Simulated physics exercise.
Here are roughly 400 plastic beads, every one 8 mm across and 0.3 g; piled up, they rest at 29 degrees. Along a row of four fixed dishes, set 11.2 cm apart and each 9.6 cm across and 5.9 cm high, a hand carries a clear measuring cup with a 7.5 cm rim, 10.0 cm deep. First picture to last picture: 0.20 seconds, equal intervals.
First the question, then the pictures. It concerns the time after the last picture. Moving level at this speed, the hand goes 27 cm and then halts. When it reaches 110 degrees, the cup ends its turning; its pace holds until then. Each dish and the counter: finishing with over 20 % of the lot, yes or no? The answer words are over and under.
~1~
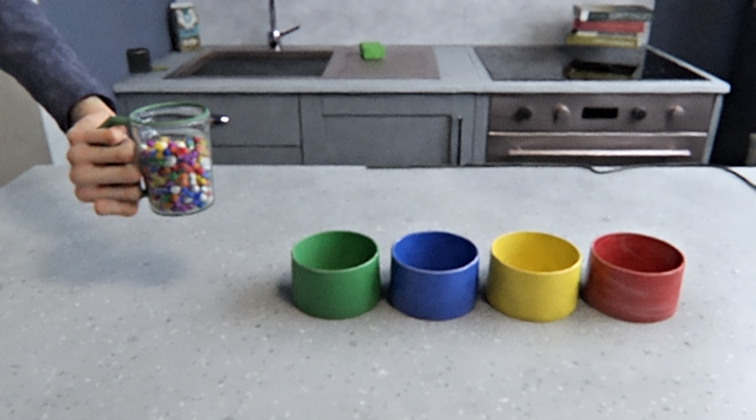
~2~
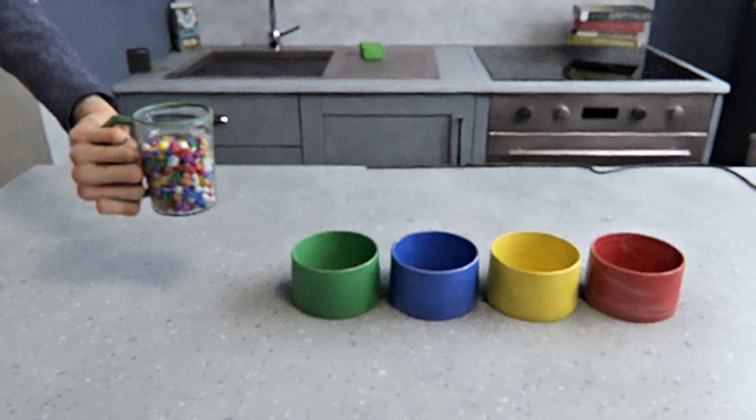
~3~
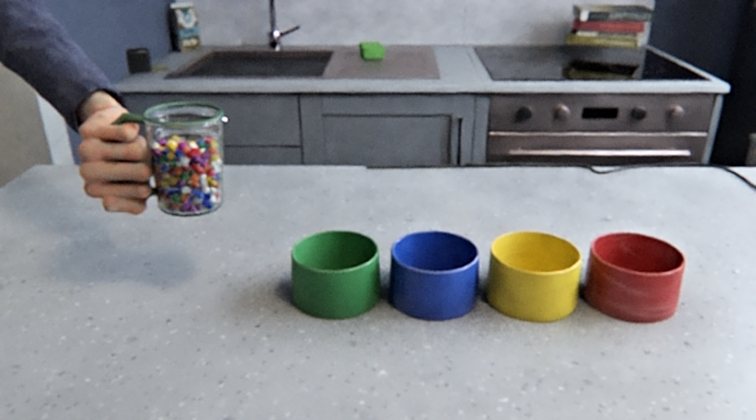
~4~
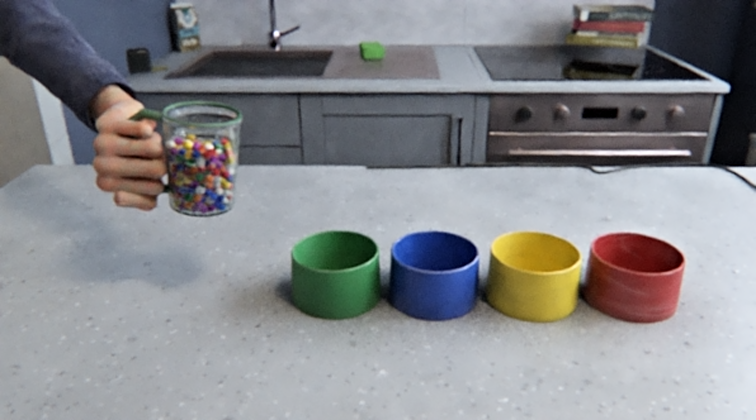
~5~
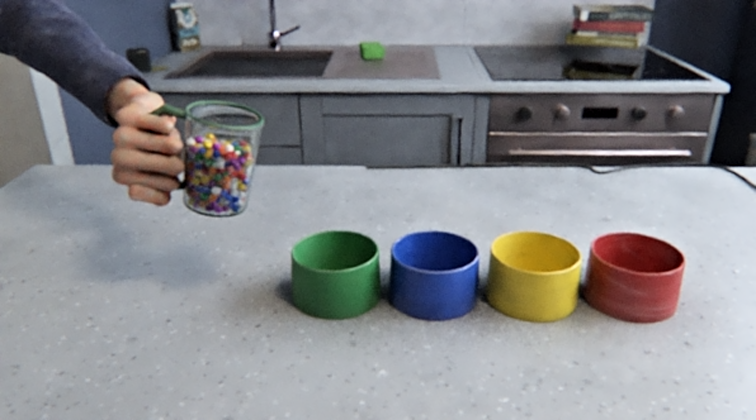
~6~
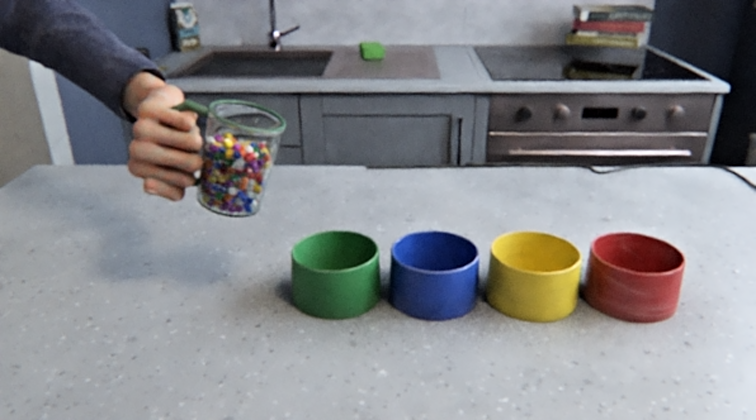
Red: Under. Blue: Under. Green: Under. Yellow: Over. Counter: Over.
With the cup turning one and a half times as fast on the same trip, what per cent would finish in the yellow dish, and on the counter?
Then: Yellow 90, counter 10.
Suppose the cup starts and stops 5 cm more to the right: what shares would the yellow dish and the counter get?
Shares - yellow 100 / counter 0.
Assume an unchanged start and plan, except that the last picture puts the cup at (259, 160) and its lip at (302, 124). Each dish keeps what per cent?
The red dish keeps 0, the blue dish 0, the green dish 0 and the yellow dish 70.
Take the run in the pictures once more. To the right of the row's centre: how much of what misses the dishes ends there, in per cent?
Around 50 per cent of it.
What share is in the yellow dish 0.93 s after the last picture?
I'd say around 30 per cent.
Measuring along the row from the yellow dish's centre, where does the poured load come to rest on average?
It ends up around 2 cm from that dish's centre, over to the left.
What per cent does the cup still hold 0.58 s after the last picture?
Roughly 90 per cent, give or take.
Then, 0.35 s after the last picture, tilt 63 degrees; cup holds 100 %.
Then, 0.58 s after the last picture, tilt 92 degrees; cup holds 90 %, yellow 5 %.
Then, 0.93 s after the last picture, tilt 110 degrees; cup holds 50 %, yellow 30 %.
In the end, red 0 %, blue 5 %, green 0 %, yellow 70 %, counter 30 %.
